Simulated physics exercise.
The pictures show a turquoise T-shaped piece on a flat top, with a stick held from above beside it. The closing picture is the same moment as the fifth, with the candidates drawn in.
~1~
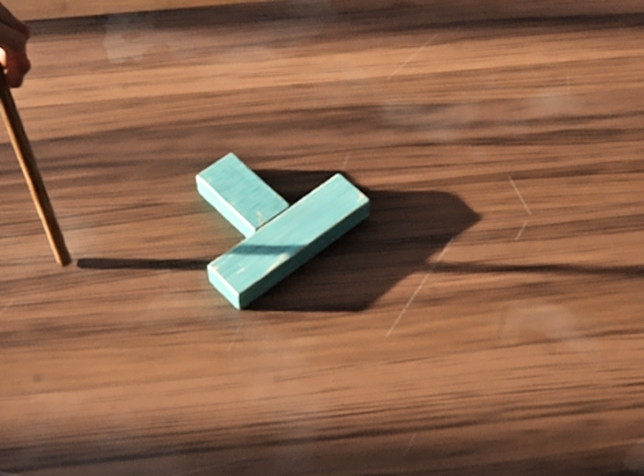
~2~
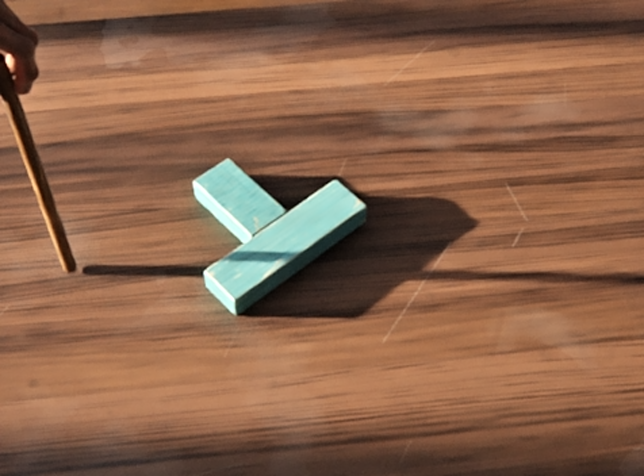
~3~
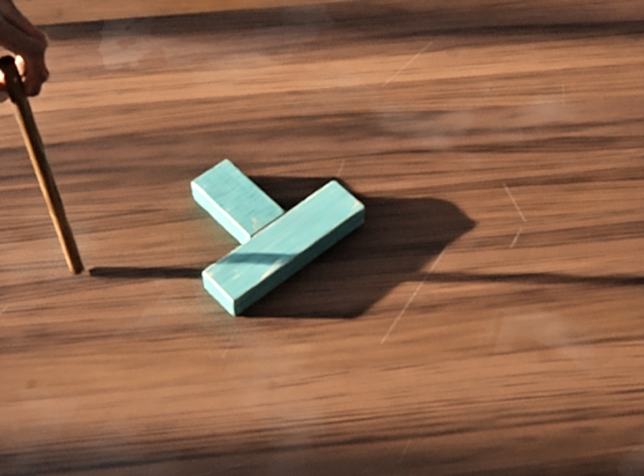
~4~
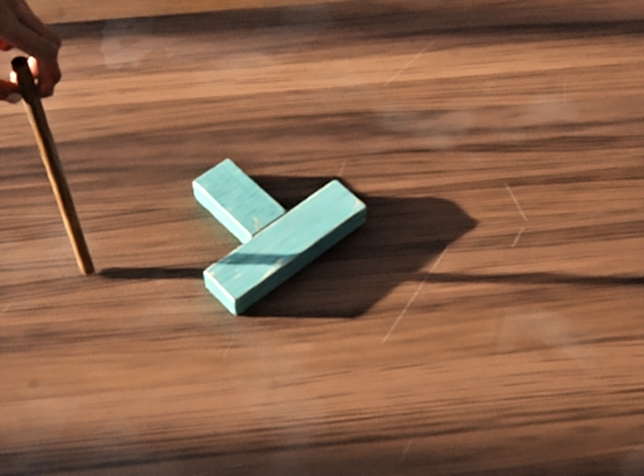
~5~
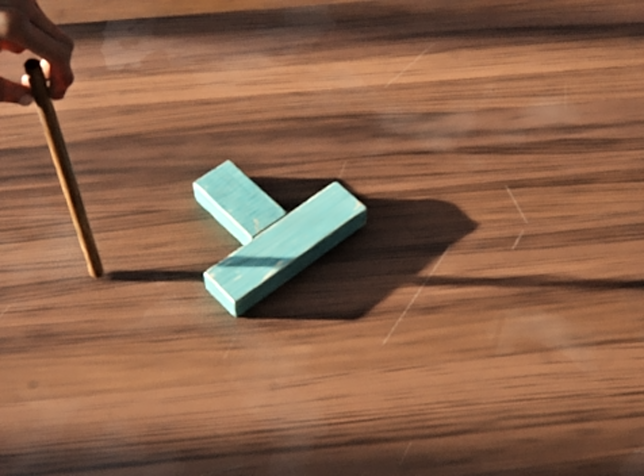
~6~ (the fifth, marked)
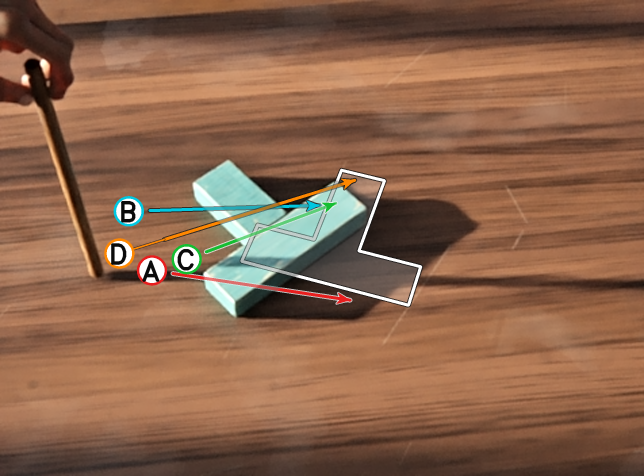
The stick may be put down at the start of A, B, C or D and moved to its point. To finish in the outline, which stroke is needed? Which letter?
Take B.
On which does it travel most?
C.
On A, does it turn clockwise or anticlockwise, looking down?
On that stroke, anticlockwise.
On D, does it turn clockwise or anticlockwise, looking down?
Clockwise.
On the marked copy, A from (173, 274) to (350, 300); B from (150, 211) to (320, 205); C from (206, 252) to (336, 203); D from (164, 240) to (355, 180).
Following B. Soon after the start, foot of the stick (211, 210), piece (290, 240).
Later, foot of the stick (272, 208), piece (311, 242).
In the end, foot of the stick (320, 207), piece (331, 247); it fills the outline.
As for the rest, A leaves the piece out of the outline, at (364, 237); C leaves the piece out of the outline, at (370, 219); D leaves the piece out of the outline, at (342, 231).
